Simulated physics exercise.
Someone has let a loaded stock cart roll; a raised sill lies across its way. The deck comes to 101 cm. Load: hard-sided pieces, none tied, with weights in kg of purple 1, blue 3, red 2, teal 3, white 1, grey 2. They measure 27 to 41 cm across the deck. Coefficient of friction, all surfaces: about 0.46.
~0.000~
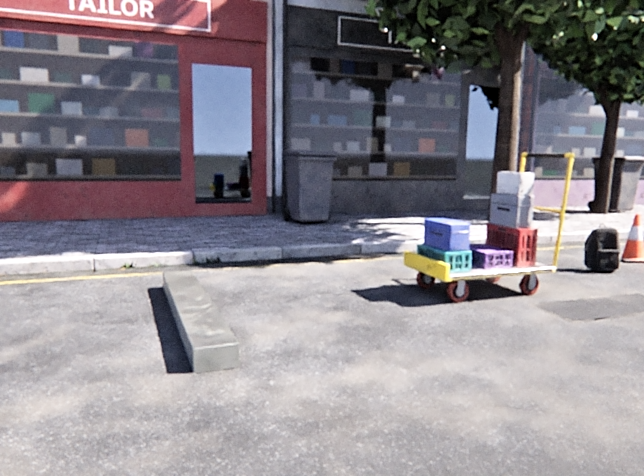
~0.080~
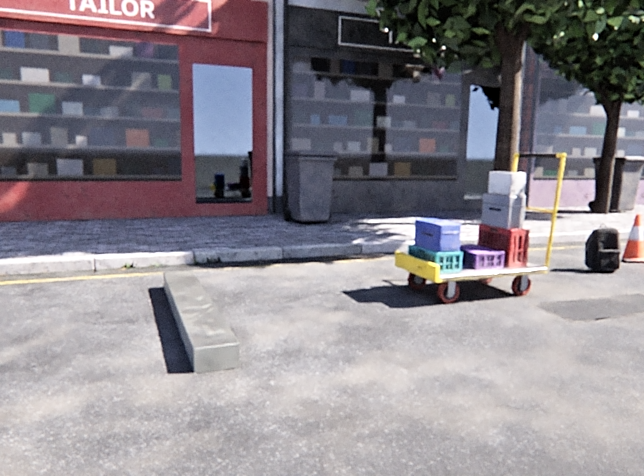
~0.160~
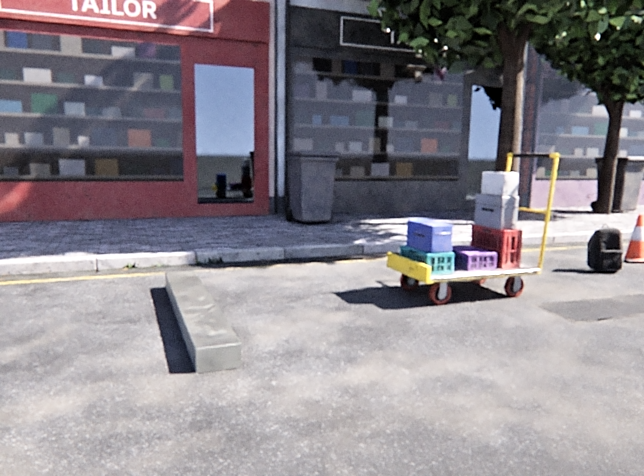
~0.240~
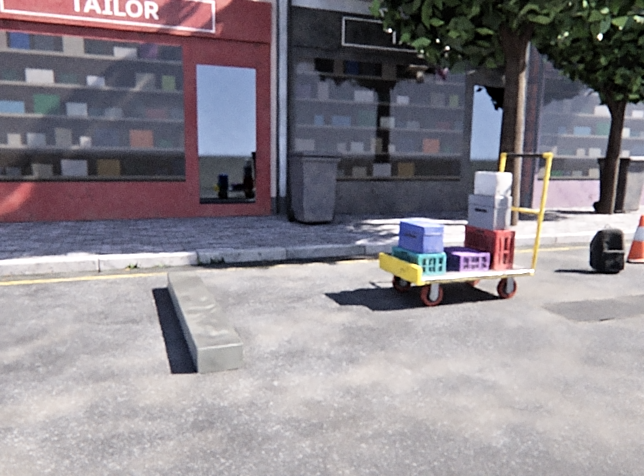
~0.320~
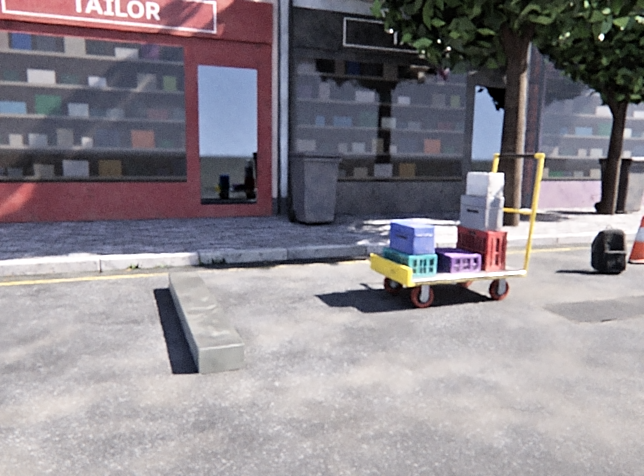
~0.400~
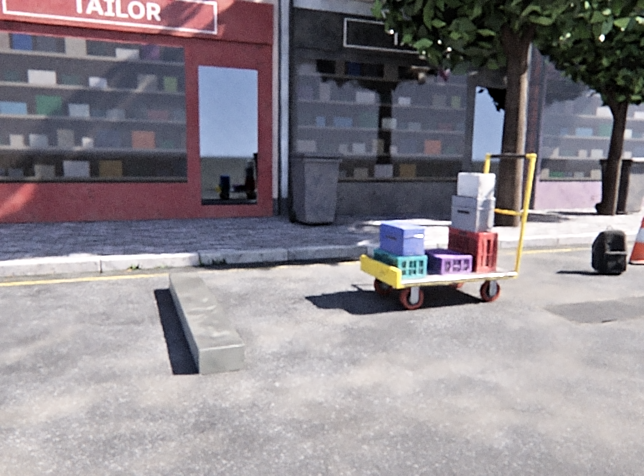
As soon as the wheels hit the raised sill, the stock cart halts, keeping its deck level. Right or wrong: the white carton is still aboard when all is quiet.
Wrong.
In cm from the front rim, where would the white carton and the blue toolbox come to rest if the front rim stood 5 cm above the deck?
White 20 past, blue 40 past.
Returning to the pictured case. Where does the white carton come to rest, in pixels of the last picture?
(149, 314).
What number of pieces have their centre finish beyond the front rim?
Total counted: 2.
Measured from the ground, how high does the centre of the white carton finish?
About 5 cm above the ground.
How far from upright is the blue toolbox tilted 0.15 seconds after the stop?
About 0° from upright.
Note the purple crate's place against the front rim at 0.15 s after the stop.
About 45 cm behind the rim.
After 1.55 s the deck stops.
After 1.70 s the white carton is 66 cm behind the rim, tilted 10°, near (297, 186) in the last picture's view.
After 1.95 s the white carton is 33 cm behind the rim, tilted 40°, near (251, 202) in the last picture's view.
After 2.35 s the white carton is 22 cm past the rim, tilted 95°, near (167, 292) in the last picture's view.
When all is still (2.7 s), past the rim, blue toolbox and white carton; behind it, purple crate, red crate, teal crate and grey toolbox.
